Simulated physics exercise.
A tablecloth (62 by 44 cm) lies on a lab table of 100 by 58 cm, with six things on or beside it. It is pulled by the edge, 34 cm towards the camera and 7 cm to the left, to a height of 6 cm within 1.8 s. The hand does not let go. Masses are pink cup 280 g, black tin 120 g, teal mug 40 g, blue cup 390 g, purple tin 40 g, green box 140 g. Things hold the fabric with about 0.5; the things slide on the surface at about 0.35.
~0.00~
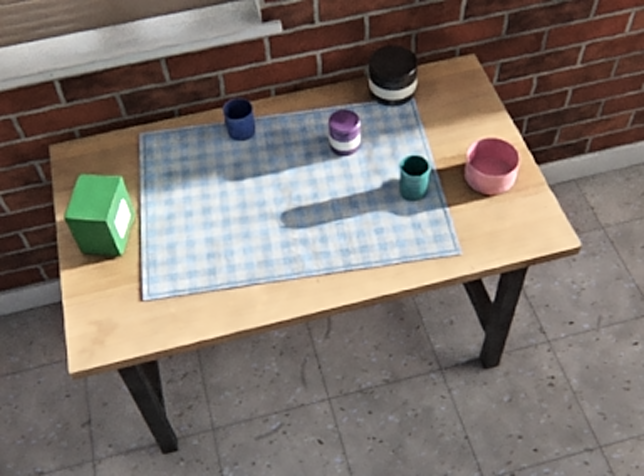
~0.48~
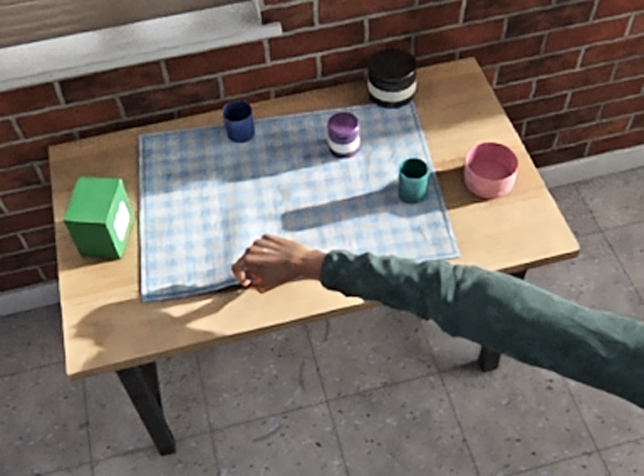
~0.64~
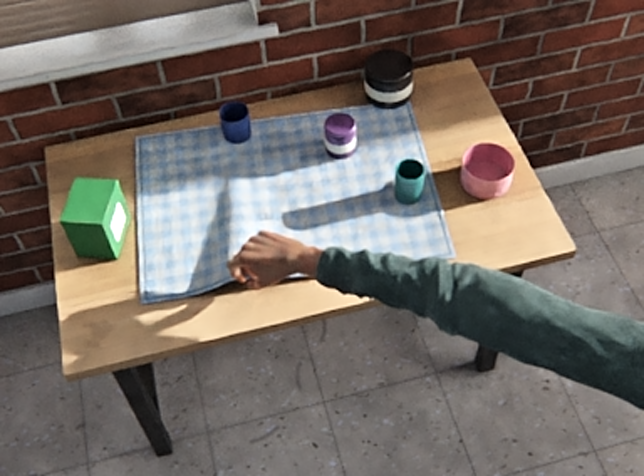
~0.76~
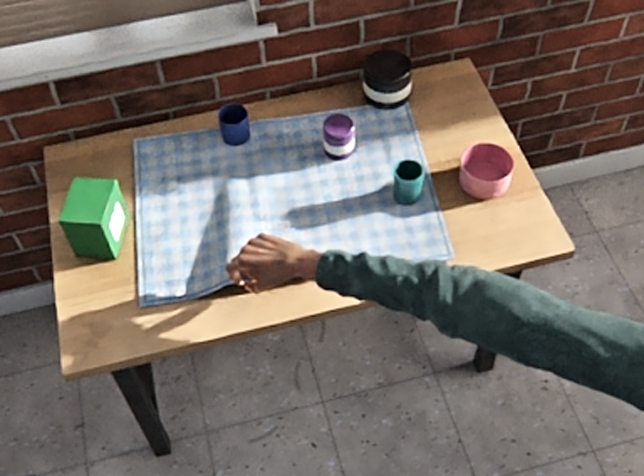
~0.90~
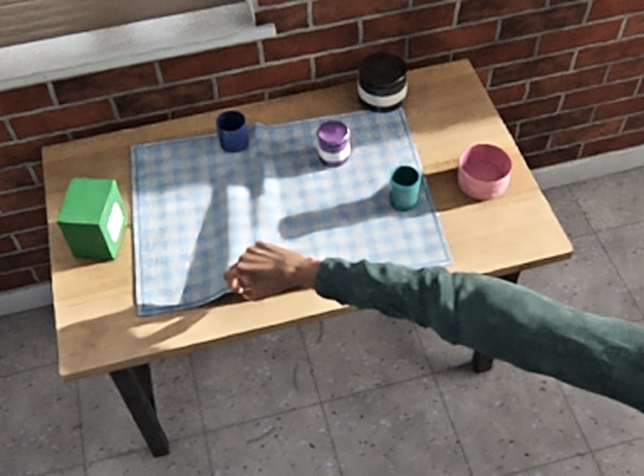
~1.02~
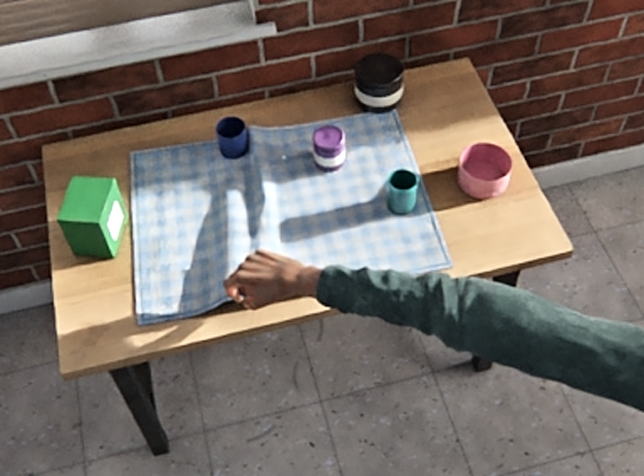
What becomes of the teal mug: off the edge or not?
The teal mug goes over the edge.
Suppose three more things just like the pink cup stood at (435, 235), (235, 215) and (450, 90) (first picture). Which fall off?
In that order: Goes over, falls off, stays up.
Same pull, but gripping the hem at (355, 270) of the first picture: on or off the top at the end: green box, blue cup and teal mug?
Then: Green box stays on, blue cup remains, teal mug drops off.
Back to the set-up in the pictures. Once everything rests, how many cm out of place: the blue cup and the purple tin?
Blue cup 40 cm, purple tin off the top.
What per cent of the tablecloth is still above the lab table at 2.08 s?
Some 50 per cent of it.
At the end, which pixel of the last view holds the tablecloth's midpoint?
Near (246, 347).
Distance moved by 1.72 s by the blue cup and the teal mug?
About: Blue cup 25 cm, teal mug 20 cm.
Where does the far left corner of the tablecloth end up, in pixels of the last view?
At about (118, 279).
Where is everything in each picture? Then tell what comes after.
Teal mug (415, 166); tablecloth corners (144, 300) (140, 134) (461, 254), in the first picture.
Tablecloth corners (143, 302) (139, 135); grip (249, 282), in the second picture.
Tablecloth corners (141, 304) (135, 137); grip (245, 279), in the third picture.
Blue cup (233, 114); tablecloth corners (140, 307) (134, 139); grip (243, 282), in the fourth picture.
Blue cup (231, 121); purple tin (333, 131); black tin (383, 68); tablecloth corners (138, 316) (131, 146); grip (242, 290), in the fifth picture.
Teal mug (403, 180); tablecloth corners (138, 325) (130, 152) (453, 267); grip (242, 298), in the sixth picture.
At 1.4 s, 90 % of the tablecloth is still over the top; teal mug 10 cm off its start, blue cup 14 cm off its start, purple tin 13 cm off its start.
At 1.7 s, 70 % of the tablecloth is still over the top; teal mug 20 cm off its start, blue cup 25 cm off its start, purple tin 24 cm off its start.
At 2.1 s, 50 % of the tablecloth is still over the top; teal mug on its side, 32 cm off its start at (396, 339), blue cup 35 cm off its start at (224, 241), purple tin 33 cm off its start at (303, 251).
At 2.4 s, 35 % of the tablecloth is still over the top; teal mug over the edge, purple tin 42 cm off its start, blue cup 39 cm off its start.
At 4.0 s, 30 % of the tablecloth is still over the top; teal mug over the edge, purple tin over the edge, blue cup 41 cm off its start at (222, 269), black tin 4 cm off its start at (373, 73).
